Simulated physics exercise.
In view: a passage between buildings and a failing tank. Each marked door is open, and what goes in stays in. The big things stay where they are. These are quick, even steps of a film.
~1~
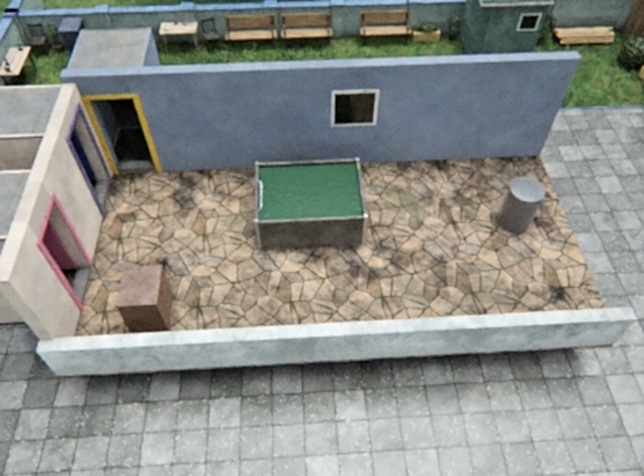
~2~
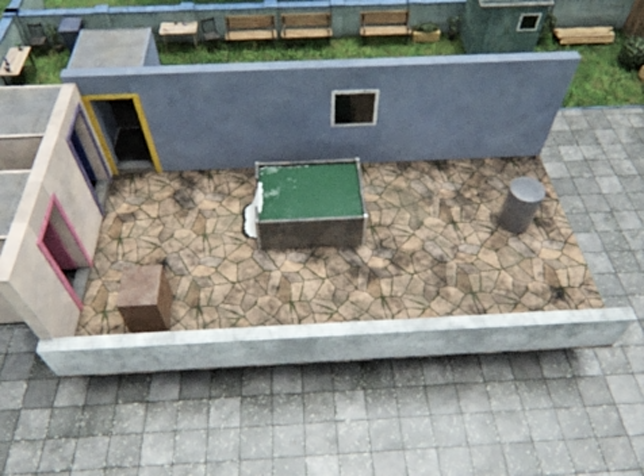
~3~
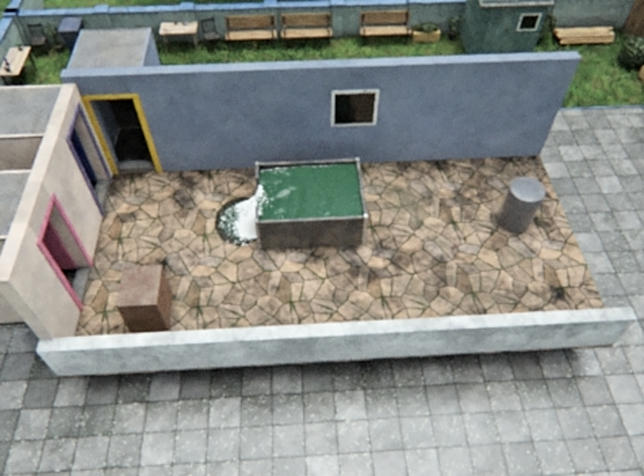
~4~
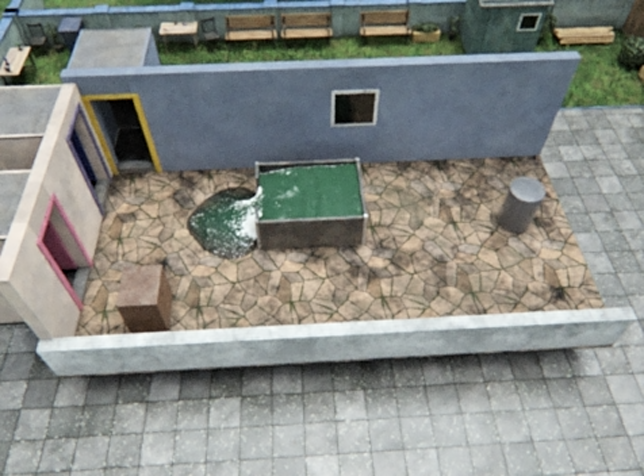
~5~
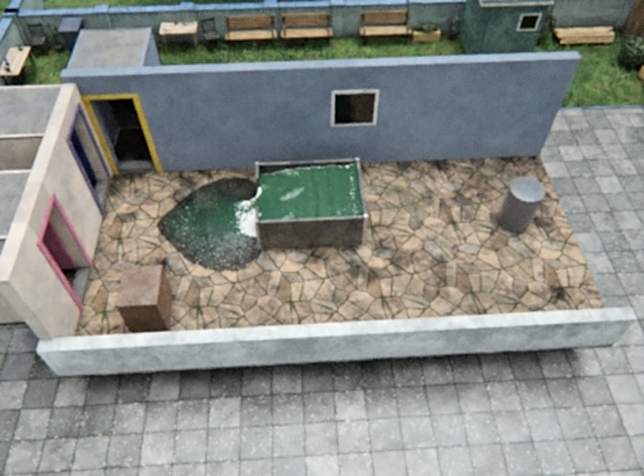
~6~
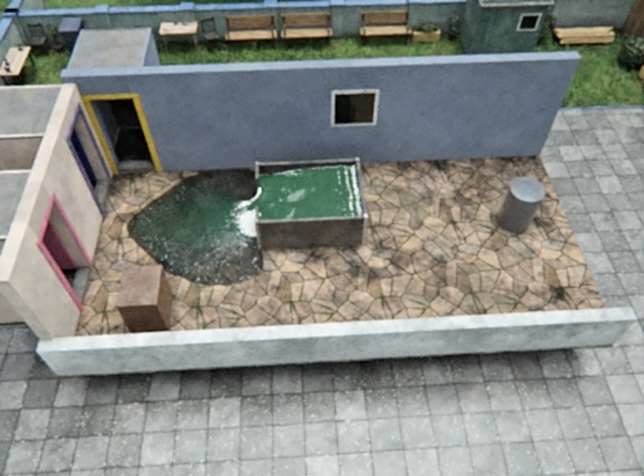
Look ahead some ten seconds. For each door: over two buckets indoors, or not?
The blue door lets in a lot; the pink door lets in a lot; the yellow door lets in a lot.
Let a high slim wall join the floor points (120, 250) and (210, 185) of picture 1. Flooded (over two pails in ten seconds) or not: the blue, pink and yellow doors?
My reading: The blue one keeps below it; the pink one goes over; the yellow one holds.
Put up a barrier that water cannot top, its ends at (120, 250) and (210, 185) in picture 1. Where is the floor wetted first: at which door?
That is the pink door.
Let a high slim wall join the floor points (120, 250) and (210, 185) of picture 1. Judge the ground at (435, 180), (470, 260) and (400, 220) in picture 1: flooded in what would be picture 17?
In that order: Not flooded, not flooded, clear.
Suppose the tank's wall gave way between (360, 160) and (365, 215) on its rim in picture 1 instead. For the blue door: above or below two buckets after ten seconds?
The blue door is under.
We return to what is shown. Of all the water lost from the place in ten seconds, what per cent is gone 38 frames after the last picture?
Some 75 per cent.
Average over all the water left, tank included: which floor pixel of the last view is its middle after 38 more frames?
Roughly at (215, 241).
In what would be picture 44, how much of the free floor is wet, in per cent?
I make it 50 per cent.
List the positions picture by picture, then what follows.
The first picture shows the open tank at (309, 192) is whole and still.
In the second picture, the front is at (251, 235), out from the gap at (260, 209).
In the third picture, water pours out at (261, 211) and has run to (220, 230).
In the fourth picture, the front is at (190, 225), out from the gap at (261, 211).
In the fifth picture, water pours out at (261, 211) and has run to (162, 226).
In the sixth picture, the front is at (132, 226), out from the gap at (261, 211).
A moment on, water covers 25 % of the floor; the blue door wet at the sill, nothing in, the pink door under two buckets in, the yellow door wet at the sill, nothing in.
Next, water covers 30 % of the floor; the blue door over two buckets in, the pink door over two buckets in, the yellow door under two buckets in.
Then, water covers 35 % of the floor; the blue door over two buckets in, the pink door far over two buckets in, the yellow door over two buckets in.
Later, water covers 50 % of the floor; the blue door over two buckets in, the pink door far over two buckets in, the yellow door over two buckets in.
In the end, water covers 85 % of the floor; the blue door over two buckets in, the pink door far over two buckets in, the yellow door over two buckets in.
